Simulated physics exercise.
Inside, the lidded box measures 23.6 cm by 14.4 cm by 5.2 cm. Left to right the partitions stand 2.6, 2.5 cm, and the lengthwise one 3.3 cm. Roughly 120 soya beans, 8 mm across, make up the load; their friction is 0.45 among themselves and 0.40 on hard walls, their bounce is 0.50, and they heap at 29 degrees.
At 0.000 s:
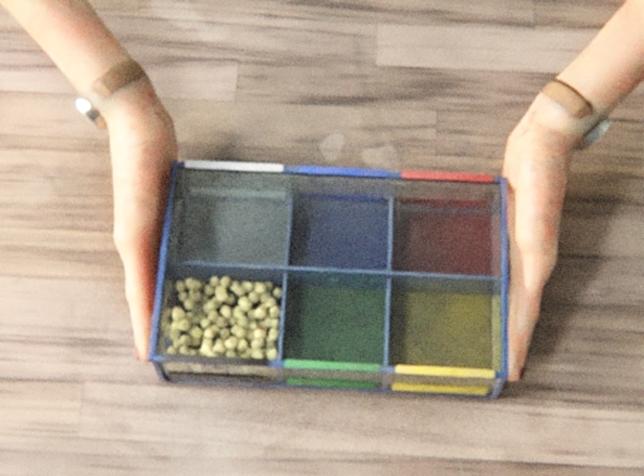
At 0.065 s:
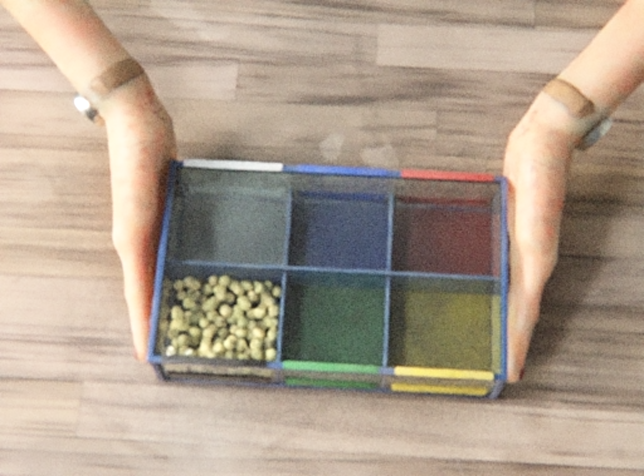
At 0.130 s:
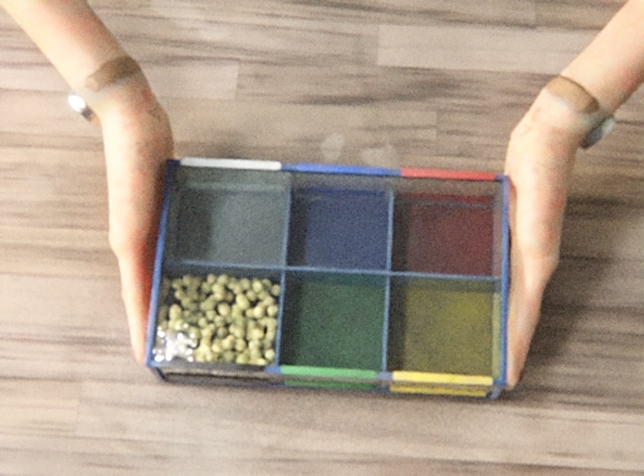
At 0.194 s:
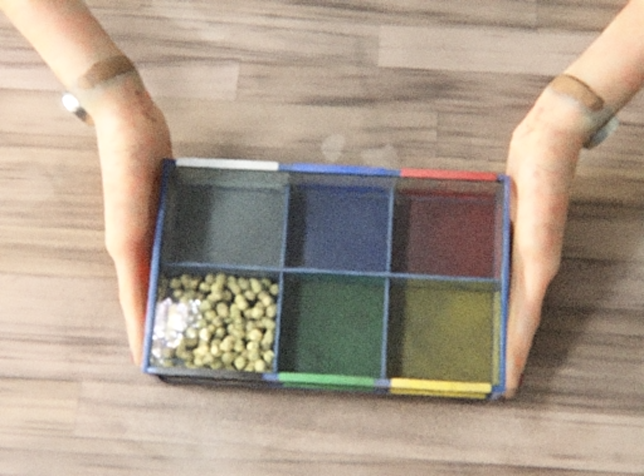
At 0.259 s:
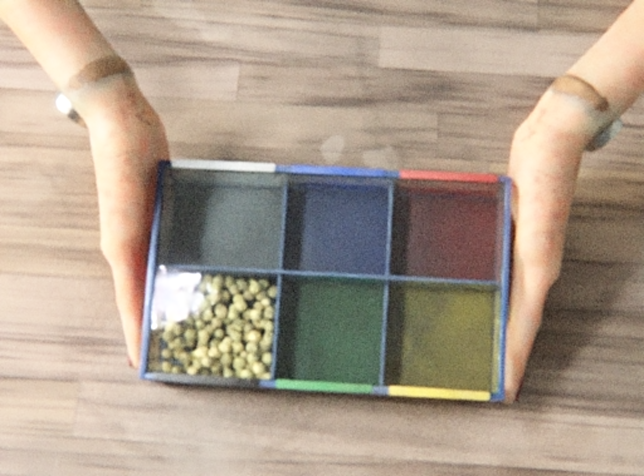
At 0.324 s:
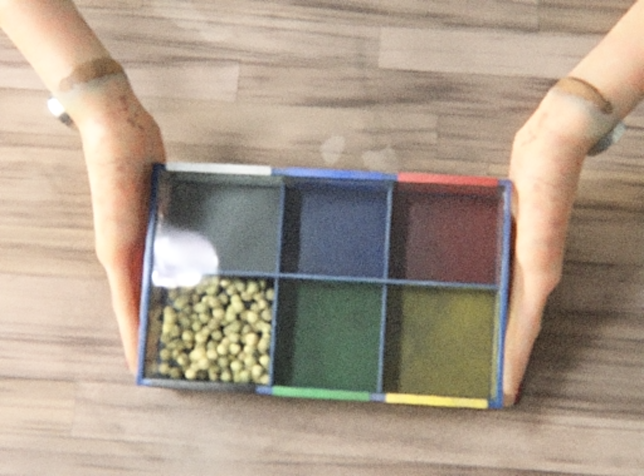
A clear-lidded box tilts gradually between two hands above a wood-grain surface, seen from overhead by a still camera. Its six compartments are edged white, blue and red along the top and green and yellow below, with pale green beans filling the lower left one. The hands tip it slightly, its left front corner lowest, while a bright reflection slides up the lid's left side and the beans stay in their compartment.
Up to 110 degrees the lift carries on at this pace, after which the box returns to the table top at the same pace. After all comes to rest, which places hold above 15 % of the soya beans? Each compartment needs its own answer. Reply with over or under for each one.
Red: Under, blue: Under, green: Under, yellow: Under, white: Under, black: Over.
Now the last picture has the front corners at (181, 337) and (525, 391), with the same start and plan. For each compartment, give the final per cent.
It comes out as red at 5 percent, blue at 0 percent, green at 0 percent, yellow at 90 percent, white at 0 percent and black at 5 percent.
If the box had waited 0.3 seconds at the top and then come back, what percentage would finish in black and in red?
That would leave black with 100 percent and red with 0 percent.
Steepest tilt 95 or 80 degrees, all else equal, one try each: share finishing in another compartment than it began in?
Some 5 and some 0 per cent, respectively.
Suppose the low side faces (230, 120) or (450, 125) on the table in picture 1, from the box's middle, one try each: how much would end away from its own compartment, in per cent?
Roughly 55 per cent on the first try and 95 per cent on the second.
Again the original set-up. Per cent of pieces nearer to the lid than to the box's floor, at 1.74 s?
Around 60 in a hundred, give or take.
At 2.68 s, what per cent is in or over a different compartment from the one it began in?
Around 5 percent.
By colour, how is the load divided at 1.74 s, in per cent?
Shares - red: 0, blue: 0, green: 0, yellow: 0, white: 0, black: 100.
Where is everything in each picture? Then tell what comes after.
The first frame shows box tilt 0 degrees, front corners at (155, 355) and (503, 373); black 100 %.
The second frame shows box tilt 1 degrees, front corners at (154, 356) and (502, 375).
The third frame shows box tilt 5 degrees, front corners at (151, 361) and (501, 380), lowest corner left front.
The fourth frame shows box tilt 9 degrees, front corners at (149, 367) and (500, 387), lowest corner left front.
The fifth frame shows box tilt 14 degrees, front corners at (146, 373) and (498, 394), lowest corner left front.
The sixth frame shows box tilt 18 degrees, front corners at (143, 380) and (496, 402), lowest corner left front; black 100 %. The box's pace is about 70 degrees a second.
After 1.74 s, tilt 110 degrees; black 100 %.
Then, at 2.68 s, tilt 49 degrees; green 5 %, black 95 %.
After 3.61 s, tilt 0 degrees; green 5 %, black 95 %.
By 4.2 s all is still; red 0 %, blue 0 %, green 5 %, yellow 0 %, white 0 %, black 100 %.
